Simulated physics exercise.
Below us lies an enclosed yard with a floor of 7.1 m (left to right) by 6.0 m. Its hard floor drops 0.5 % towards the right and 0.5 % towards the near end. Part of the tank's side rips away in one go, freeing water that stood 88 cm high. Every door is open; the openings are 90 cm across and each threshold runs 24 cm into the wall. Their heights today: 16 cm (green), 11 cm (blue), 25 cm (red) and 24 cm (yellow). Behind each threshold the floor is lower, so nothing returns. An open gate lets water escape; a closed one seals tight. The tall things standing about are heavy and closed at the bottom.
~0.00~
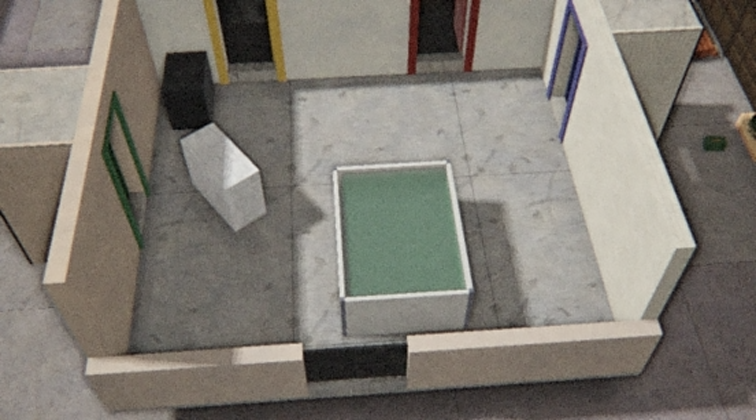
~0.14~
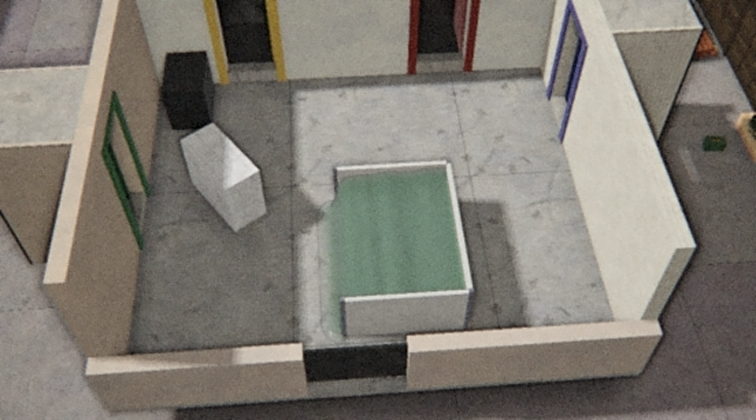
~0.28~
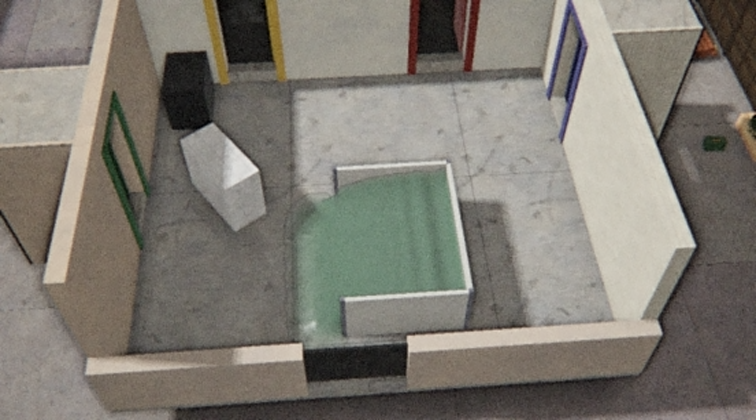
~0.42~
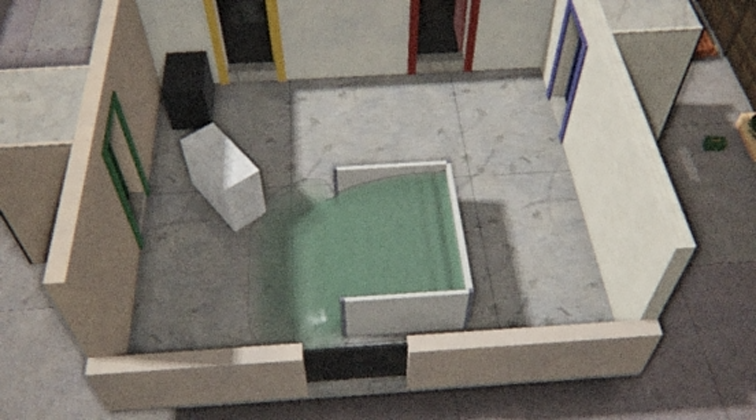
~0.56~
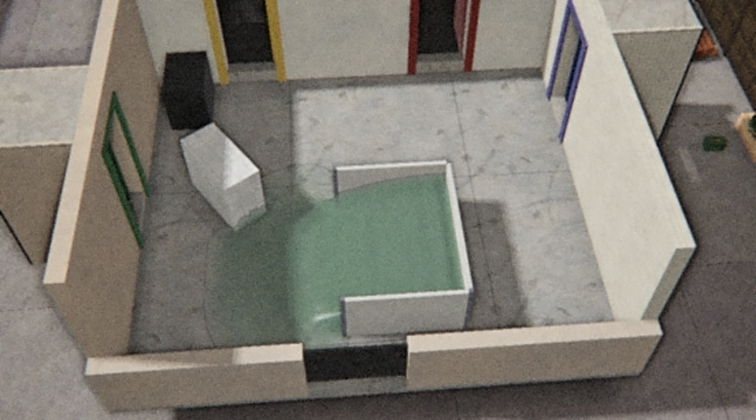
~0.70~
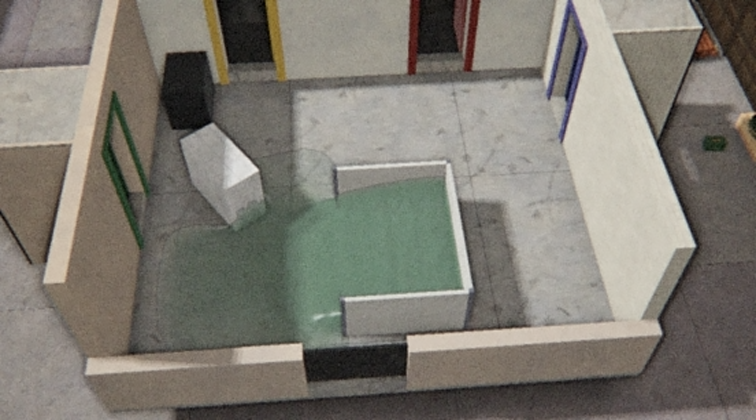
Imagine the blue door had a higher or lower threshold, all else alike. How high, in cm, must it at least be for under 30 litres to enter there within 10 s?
It would have to be roughly 11.5 cm high.
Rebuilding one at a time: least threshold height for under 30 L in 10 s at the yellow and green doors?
About 13.0 cm at yellow and 21 cm at green.
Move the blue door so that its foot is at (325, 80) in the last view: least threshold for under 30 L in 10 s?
About 8.5 cm.
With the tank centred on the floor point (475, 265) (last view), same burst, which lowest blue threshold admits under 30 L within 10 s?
About 12.0 cm.
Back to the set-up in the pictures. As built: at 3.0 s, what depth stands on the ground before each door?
Depths in cm: Green 21, blue 0, red 0, yellow 16.
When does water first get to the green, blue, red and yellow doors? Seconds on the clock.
Green 1.0 s, blue 5.5 s, red 3.6 s, yellow 2.0 s.
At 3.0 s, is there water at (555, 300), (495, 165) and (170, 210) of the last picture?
In turn: Dry, not reached, flooded.
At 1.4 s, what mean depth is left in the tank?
Some 33 cm.
After 1.4 s water covers 30 % of the floor, deepest (60 cm) near (137, 384); it has not reached the blue door.
After 3.0 s water covers 45 % of the floor, deepest (35 cm) near (170, 101); it has not reached the blue door.
After 10.0 s water covers 95 % of the floor, deepest (19 cm) near (133, 317); 12 cm at the blue door, 38 litres in over its 11 cm threshold.
At the blue door as built, the water arrived by 5.7 s and peaked near 18 cm at 7.8 s.
Run again over the same 10 s with other heights there, 51 litres in over 10 cm, 15 litres over 13.5 cm. The limit of 30 litres is kept from about 11.5 cm up.
